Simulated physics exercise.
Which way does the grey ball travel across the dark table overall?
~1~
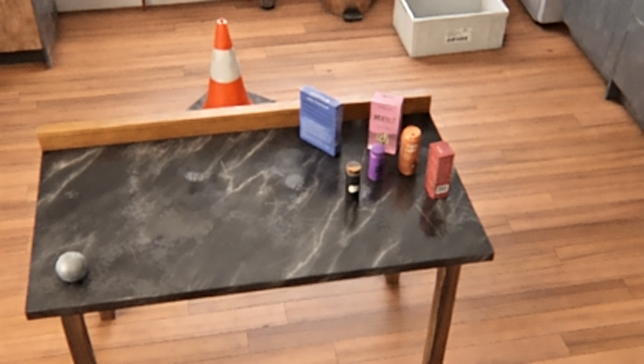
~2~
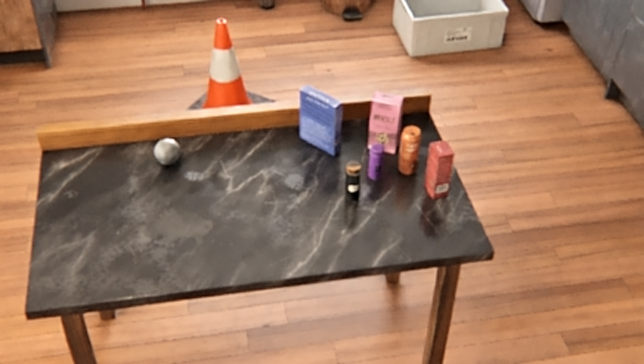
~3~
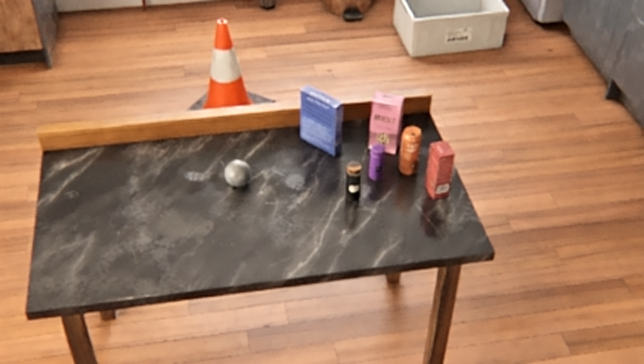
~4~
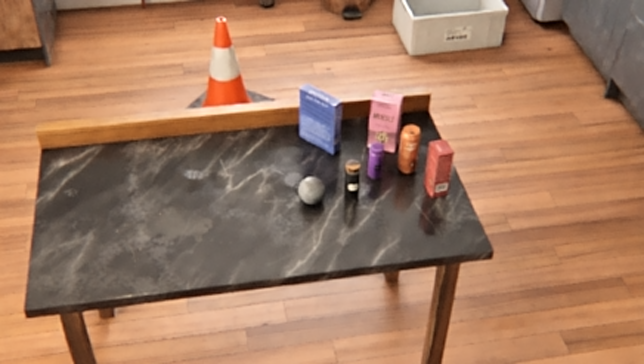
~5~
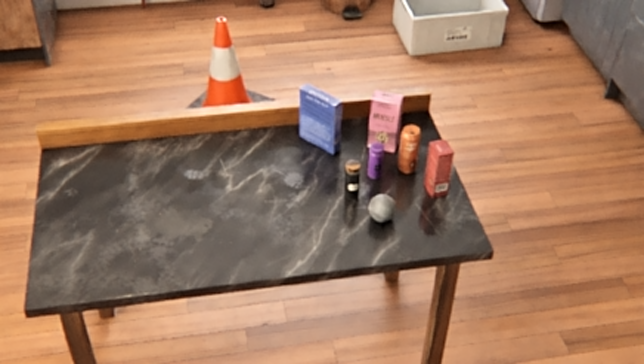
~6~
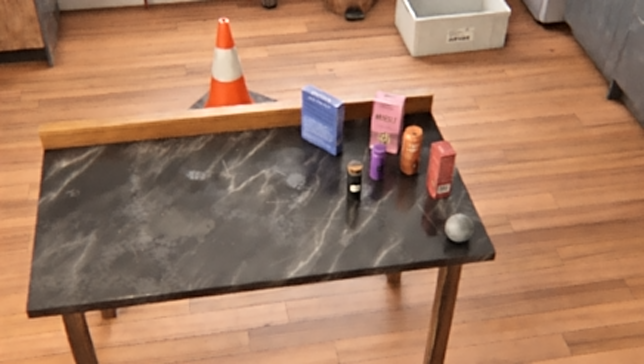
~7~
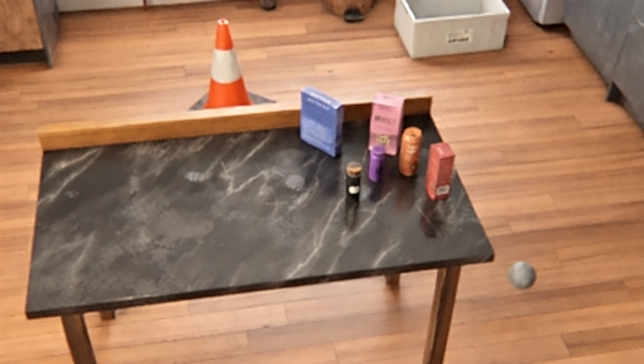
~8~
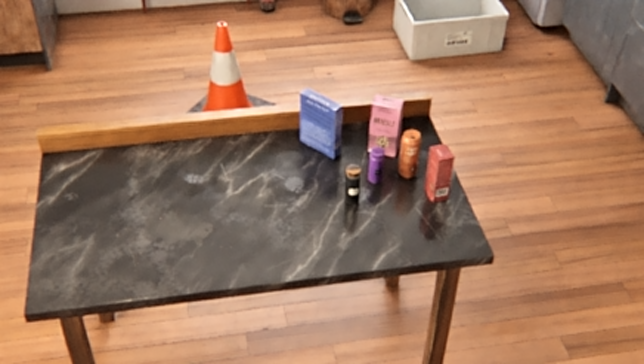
The grey ball moves to the right, going from the left side of the table past the right edge.
